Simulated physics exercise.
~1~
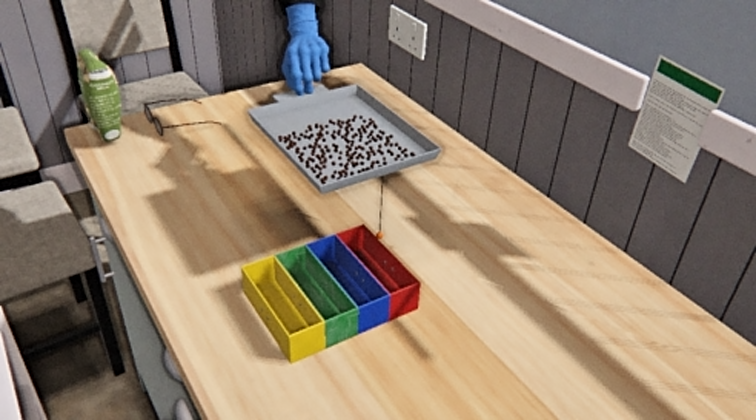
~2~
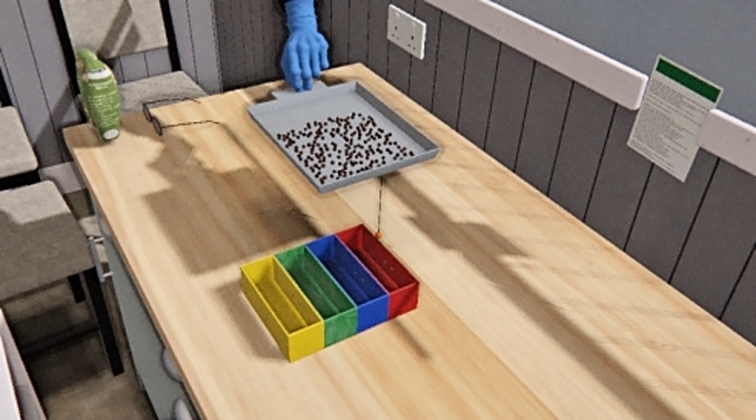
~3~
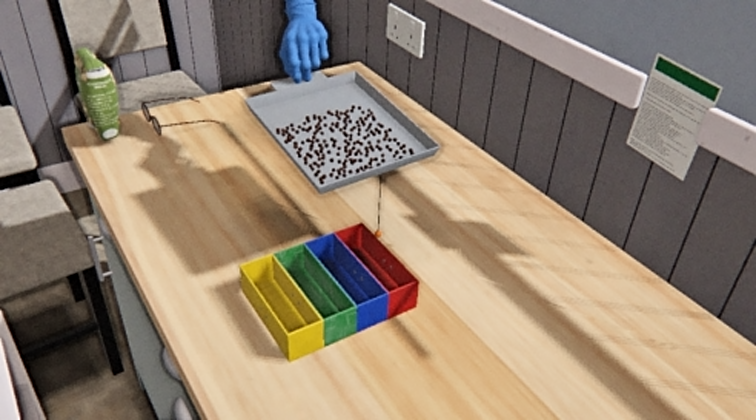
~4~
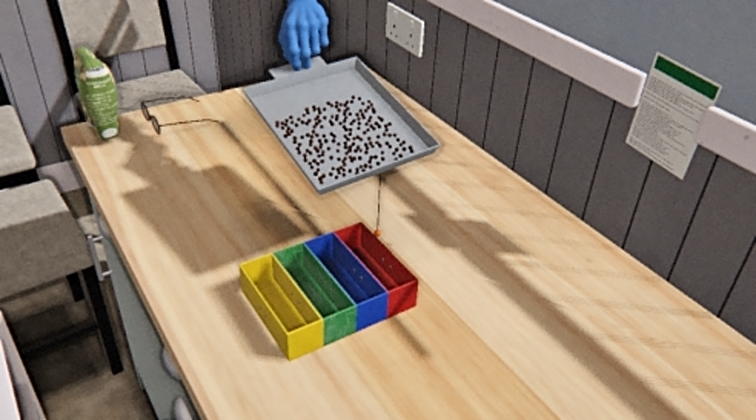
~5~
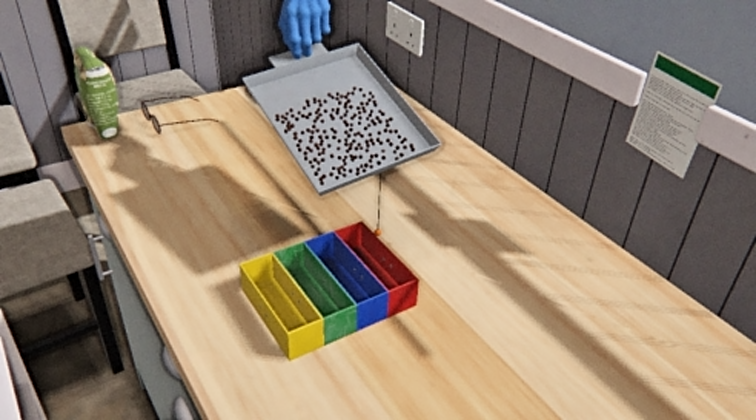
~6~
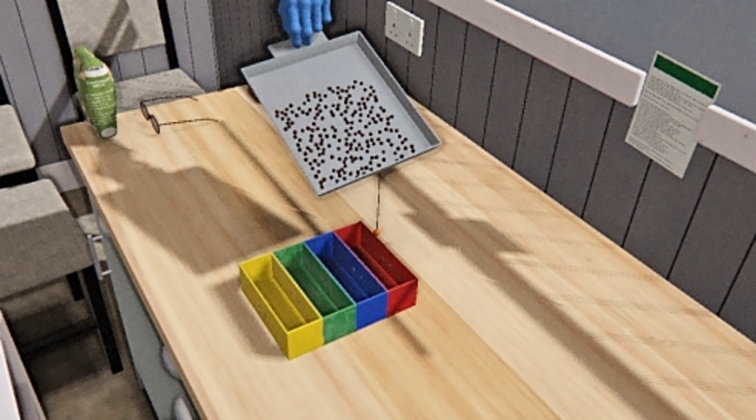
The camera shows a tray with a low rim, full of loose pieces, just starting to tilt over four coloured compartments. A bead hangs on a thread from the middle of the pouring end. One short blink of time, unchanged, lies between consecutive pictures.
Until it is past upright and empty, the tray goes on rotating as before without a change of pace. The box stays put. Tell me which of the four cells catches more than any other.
I would say the blue cell.
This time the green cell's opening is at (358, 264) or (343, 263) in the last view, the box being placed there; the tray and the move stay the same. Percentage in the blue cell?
Roughly 10% on the first try and 20% on the second.
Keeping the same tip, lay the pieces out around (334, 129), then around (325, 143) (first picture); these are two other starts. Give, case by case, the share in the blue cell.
Roughly 60 and 60 percent, in that order.
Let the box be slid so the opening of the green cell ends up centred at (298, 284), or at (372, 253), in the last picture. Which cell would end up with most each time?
The blue cell first, the cell in yellow second.
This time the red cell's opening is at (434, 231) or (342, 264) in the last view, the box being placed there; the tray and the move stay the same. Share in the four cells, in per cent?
Estimates in order: 70 percent, 80 percent.
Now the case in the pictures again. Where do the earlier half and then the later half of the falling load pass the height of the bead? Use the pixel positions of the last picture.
The first part passes (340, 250); everything after passes (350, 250).
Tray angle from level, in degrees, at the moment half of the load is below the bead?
Roughly 110 degrees from level.
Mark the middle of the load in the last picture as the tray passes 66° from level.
The middle of the pieces shows up near (348, 175).
Just after the last frame, tray tipped steeply; almost all on the tray; just a few falling or outside the box.
A moment on, tray tipped past a quarter turn; roughly half on the tray; about a tenth in the blue cell; about a tenth in the green cell; just a few in the red cell; roughly a third falling or outside the box.
Further on, tray tipped past a quarter turn; roughly half in the blue cell; roughly a quarter in the green cell; roughly a quarter in the red cell; just a few falling or outside the box.
When it is over, tray tipped past a quarter turn; roughly half in the blue cell; roughly a quarter in the green cell; roughly a quarter in the red cell; not one in the yellow cell; just a few outside the box.
